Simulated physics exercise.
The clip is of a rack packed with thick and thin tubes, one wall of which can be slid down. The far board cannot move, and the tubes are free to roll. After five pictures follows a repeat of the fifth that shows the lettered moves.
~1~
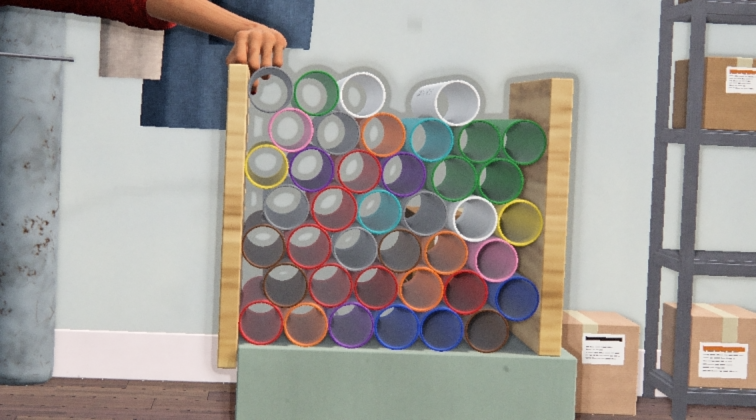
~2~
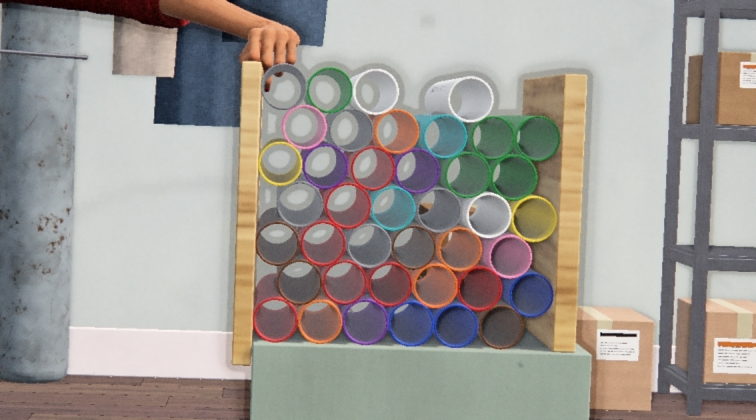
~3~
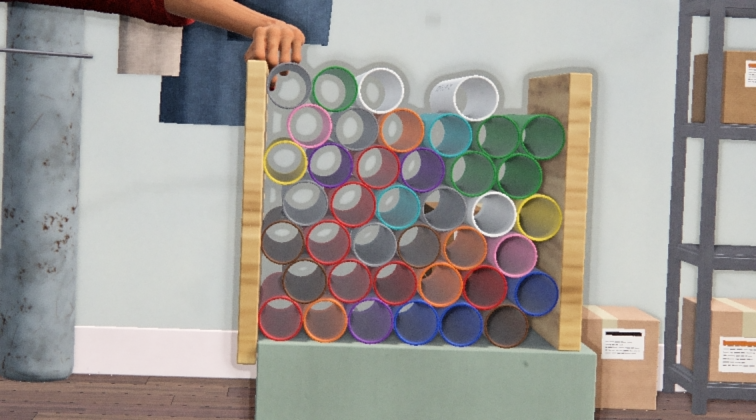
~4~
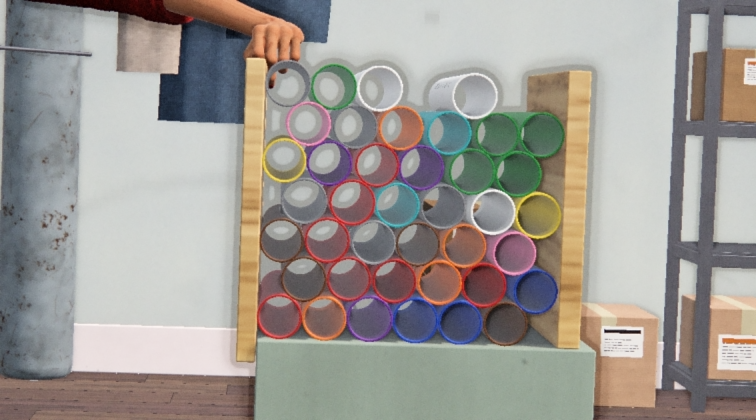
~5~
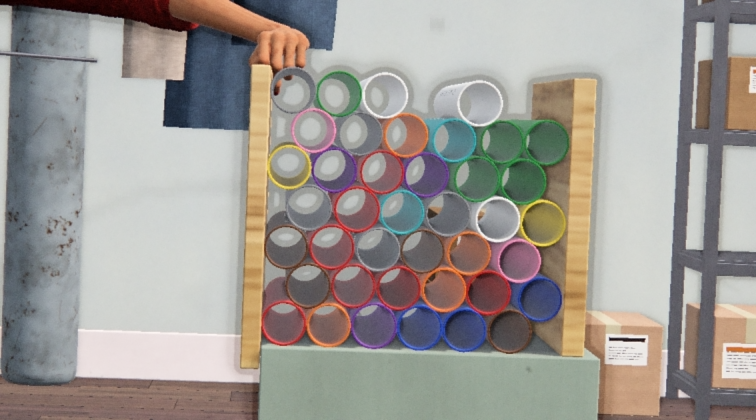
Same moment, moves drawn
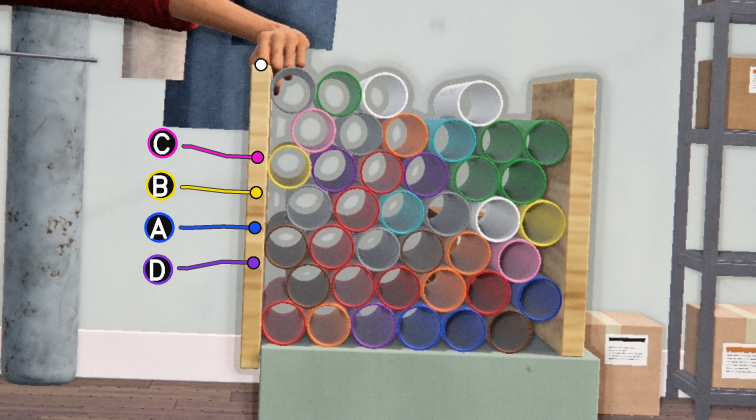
To begin with, a hand grips the top of the left wooden board of a rack packed with thick and thin colourful tubes. The view shifts a little, but the hand keeps its grip, and the board and tubes show no clear movement within the rack through the last view.
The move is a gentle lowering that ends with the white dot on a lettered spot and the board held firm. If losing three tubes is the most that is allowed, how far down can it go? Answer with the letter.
The answer is mark B.
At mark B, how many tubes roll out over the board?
The count is one.
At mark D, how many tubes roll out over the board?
At D the number is four.
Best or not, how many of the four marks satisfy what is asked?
Two of them.
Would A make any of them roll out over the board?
Yes, at A.
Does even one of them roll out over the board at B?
At B: Yes.
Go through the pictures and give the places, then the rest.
In the first frame, side board (235, 208); a red tube (261, 323); a brown tube (487, 331).
In the second frame, a brown tube (501, 327); a red tube (390, 285).
In the third frame, an orange tube (465, 248); a grey tube (444, 210).
In the fourth frame, a green tube (472, 172); a grey tube (356, 127).
In the fifth frame, side board (258, 208); a red tube (283, 323).
On the marked copy, A at (255, 228); B at (257, 192); C at (258, 157); D at (254, 263); the white dot at (261, 65).
With B. Early on, top of the board (269, 126).
Further on, top of the board (266, 192).
At the end, top of the board (266, 193), one out over the board.
As for the rest, A four out over the board; C one out over the board; D four out over the board.
